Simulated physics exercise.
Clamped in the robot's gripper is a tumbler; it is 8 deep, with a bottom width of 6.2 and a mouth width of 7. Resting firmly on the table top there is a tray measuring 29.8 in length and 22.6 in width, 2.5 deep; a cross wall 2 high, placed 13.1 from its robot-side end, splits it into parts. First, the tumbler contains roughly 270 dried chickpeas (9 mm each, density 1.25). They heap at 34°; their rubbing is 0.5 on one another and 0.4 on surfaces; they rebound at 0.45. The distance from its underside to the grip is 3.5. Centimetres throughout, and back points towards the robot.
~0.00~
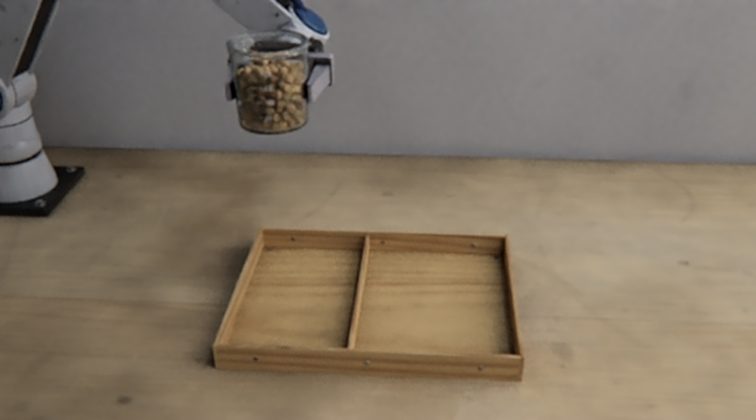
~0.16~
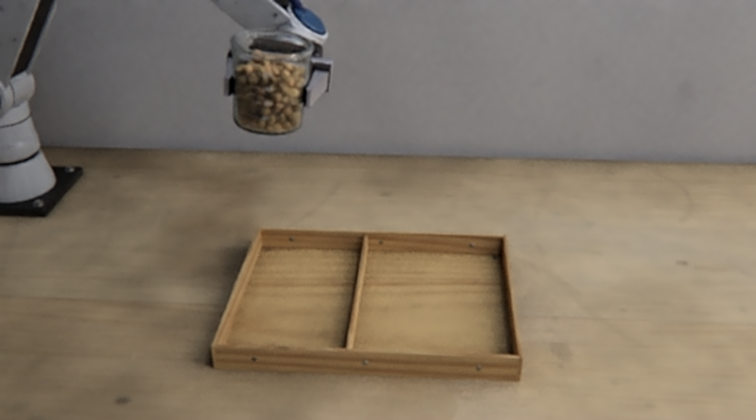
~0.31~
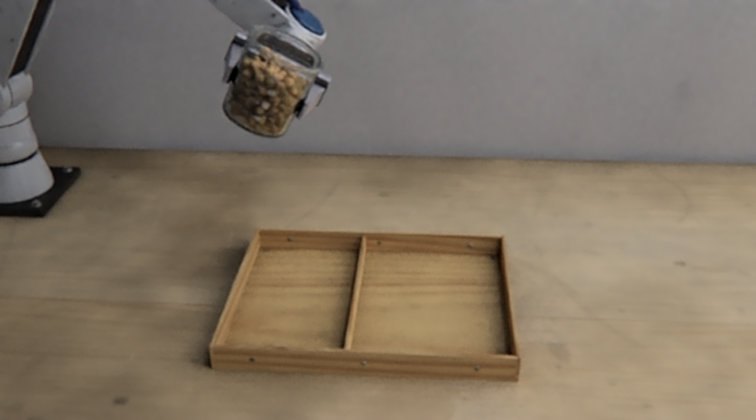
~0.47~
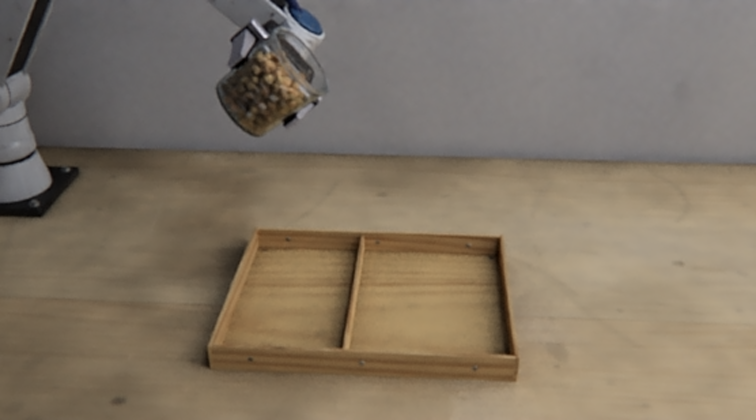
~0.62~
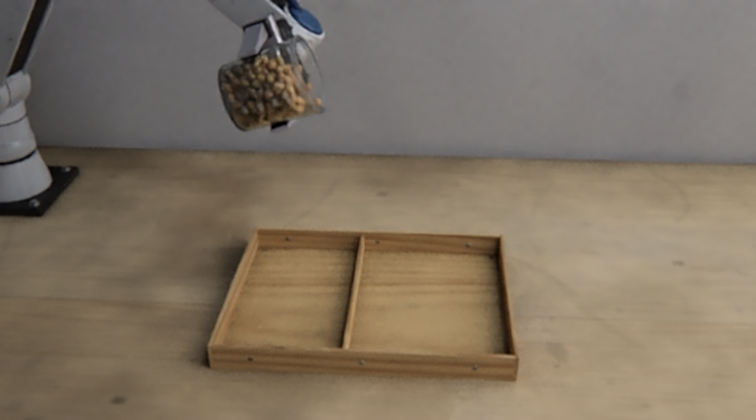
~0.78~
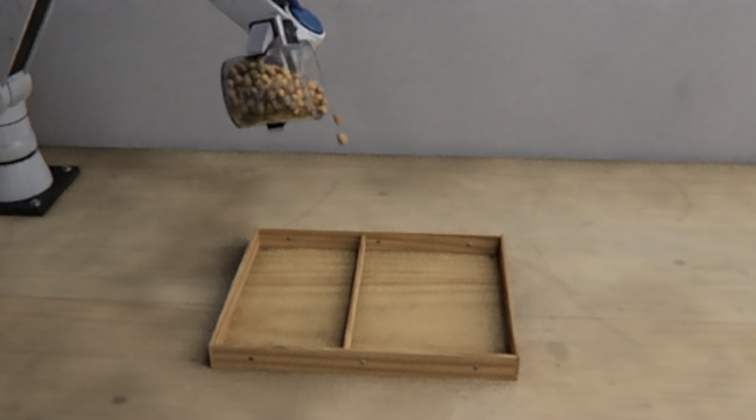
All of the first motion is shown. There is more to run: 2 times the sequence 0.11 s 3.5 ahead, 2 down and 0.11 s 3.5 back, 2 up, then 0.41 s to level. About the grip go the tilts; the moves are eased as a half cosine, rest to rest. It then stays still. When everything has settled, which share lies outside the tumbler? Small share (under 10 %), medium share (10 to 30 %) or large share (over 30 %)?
A large share.
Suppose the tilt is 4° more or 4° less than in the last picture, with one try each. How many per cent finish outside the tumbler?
I'd say close to 55 and 35 per cent, in that order.
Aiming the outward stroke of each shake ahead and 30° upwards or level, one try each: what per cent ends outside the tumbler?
Estimates, in order: 80 % then 70 %.
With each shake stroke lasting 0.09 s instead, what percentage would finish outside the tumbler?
Estimate: Near 45 per cent.
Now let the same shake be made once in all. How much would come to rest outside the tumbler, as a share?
In that case some 30 per cent.
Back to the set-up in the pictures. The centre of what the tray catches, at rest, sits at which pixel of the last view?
About (422, 300).
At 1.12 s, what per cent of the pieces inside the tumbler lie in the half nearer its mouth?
About 45 percent.
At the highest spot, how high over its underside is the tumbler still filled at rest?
Roughly 5.0 centimetres.
After 1.12 s, tilted 78° forward, highest piece 24 above the table; 194 in the tumbler, 30 in the far-side part, 2 in the robot-side part, 40 in flight or on a rim.
After 1.46 s, tilted 29° forward, highest piece 28 above the table; 144 in the tumbler, 101 in the far-side part, 16 in the robot-side part, 1 on the table or floor, 4 in flight or on a rim.
After 1.83 s, level, highest piece 27 above the table; 144 in the tumbler, 105 in the far-side part, 16 in the robot-side part, 1 on the table or floor.
After 2.88 s, level, highest piece 27 above the table; 144 in the tumbler, 105 in the far-side part, 16 in the robot-side part, 1 on the table or floor.
In the end, 144 in the tumbler, 105 in the far-side part, 16 in the robot-side part, 1 on the table or floor. That is 46 % outside the tumbler.
